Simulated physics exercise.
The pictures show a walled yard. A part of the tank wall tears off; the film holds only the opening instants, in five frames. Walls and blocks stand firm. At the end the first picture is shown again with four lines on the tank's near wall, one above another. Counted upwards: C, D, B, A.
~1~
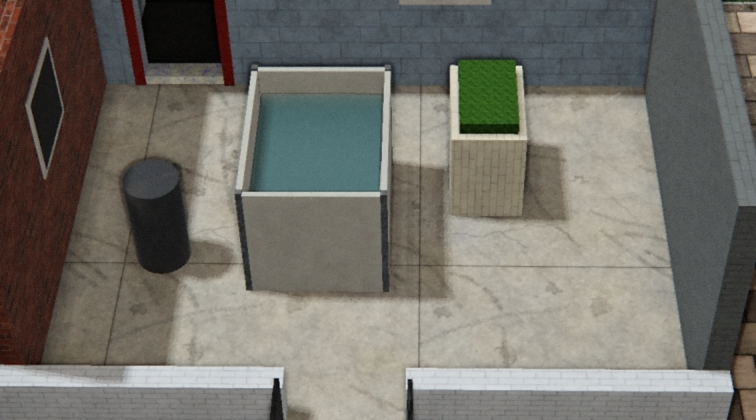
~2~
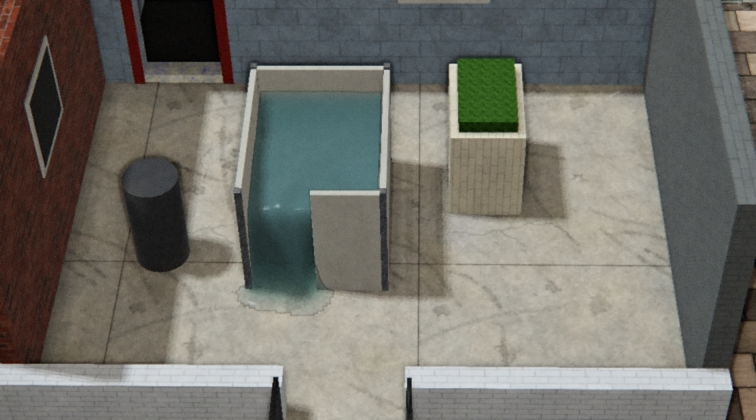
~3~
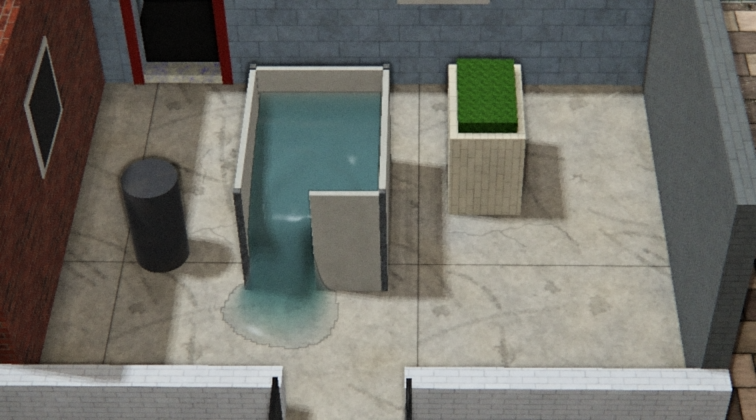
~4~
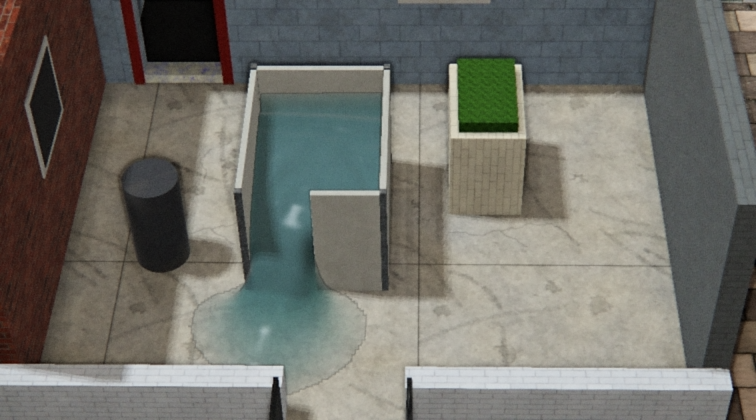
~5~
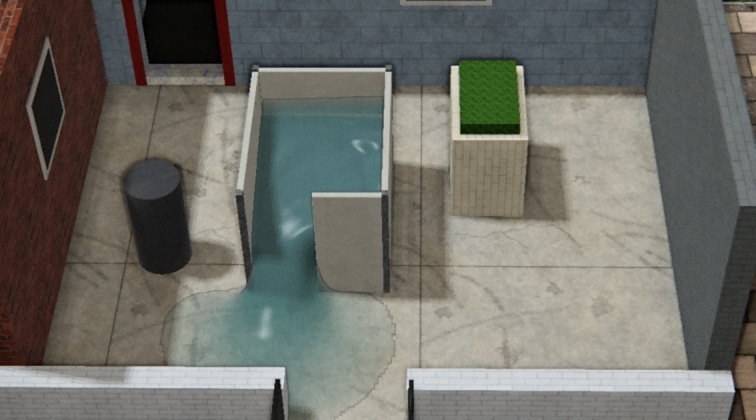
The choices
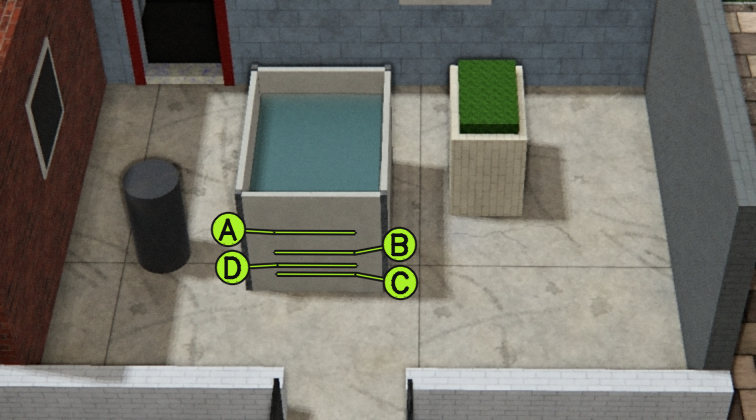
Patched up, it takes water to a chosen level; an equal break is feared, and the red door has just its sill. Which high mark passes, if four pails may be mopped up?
I would pick mark A.
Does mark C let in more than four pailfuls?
No, not at all.
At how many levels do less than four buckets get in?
All of the four.
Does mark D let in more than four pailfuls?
No, not at all.
On the marked copy, A at (313, 232); B at (315, 252); C at (316, 274); D at (316, 265); from the bottom up C, D, B, A.
For mark A, a bucket or two gets in.
For mark B, nothing gets over.
For mark C, nothing gets over.
For mark D, nothing gets over.
